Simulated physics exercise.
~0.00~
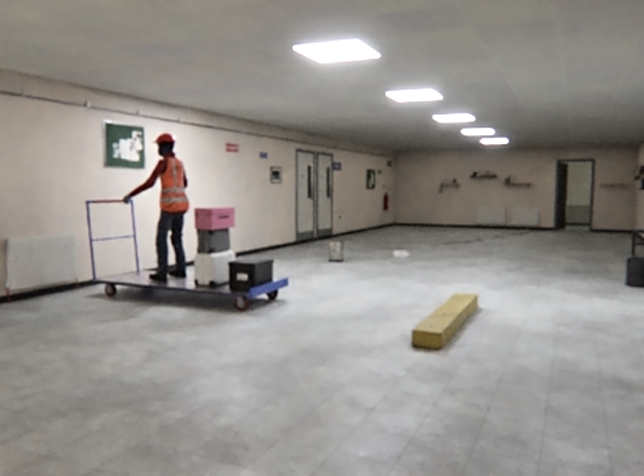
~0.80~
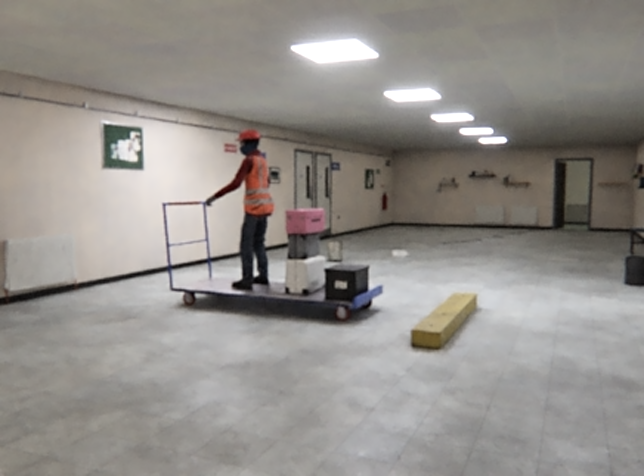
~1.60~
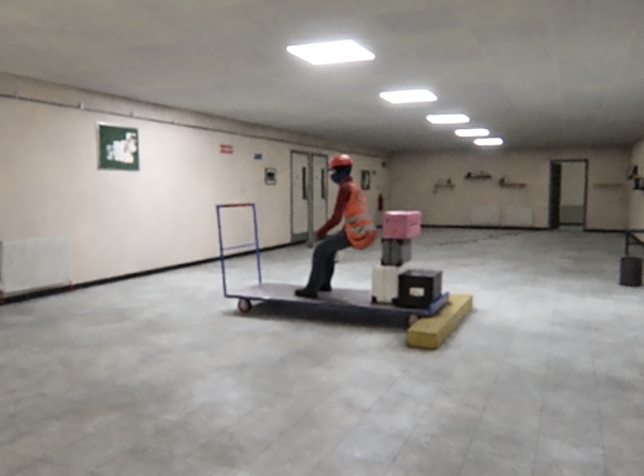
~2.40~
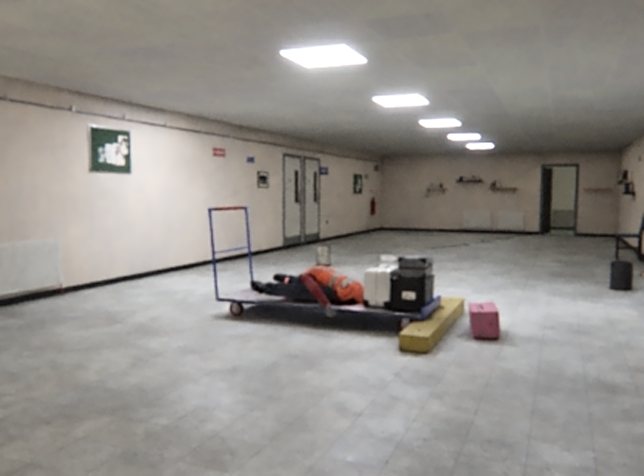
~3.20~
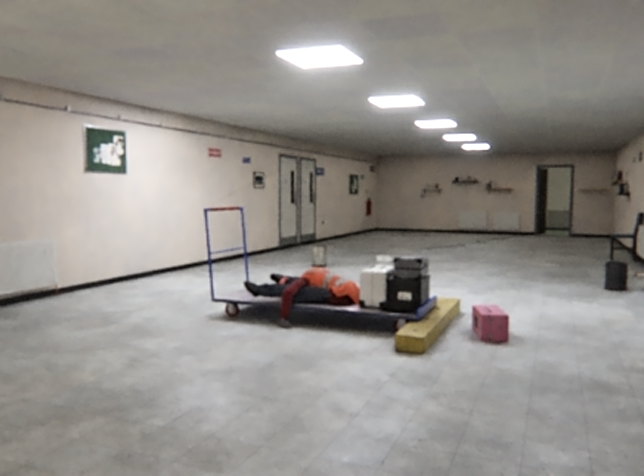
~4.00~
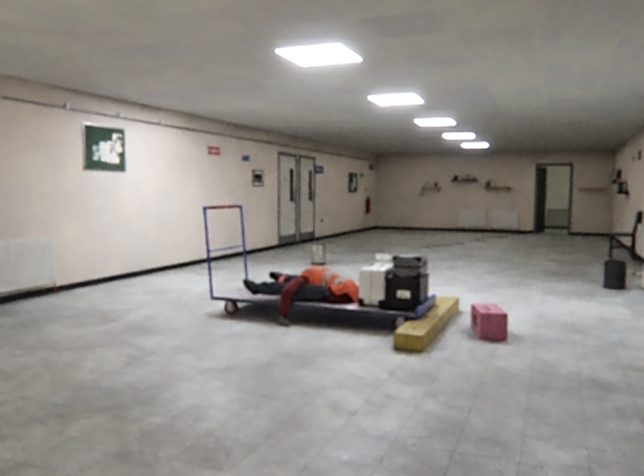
Worker in orange vest riding a rolling flat cart into a yellow beam, collapsing flat on deck as pink box tumbles off.
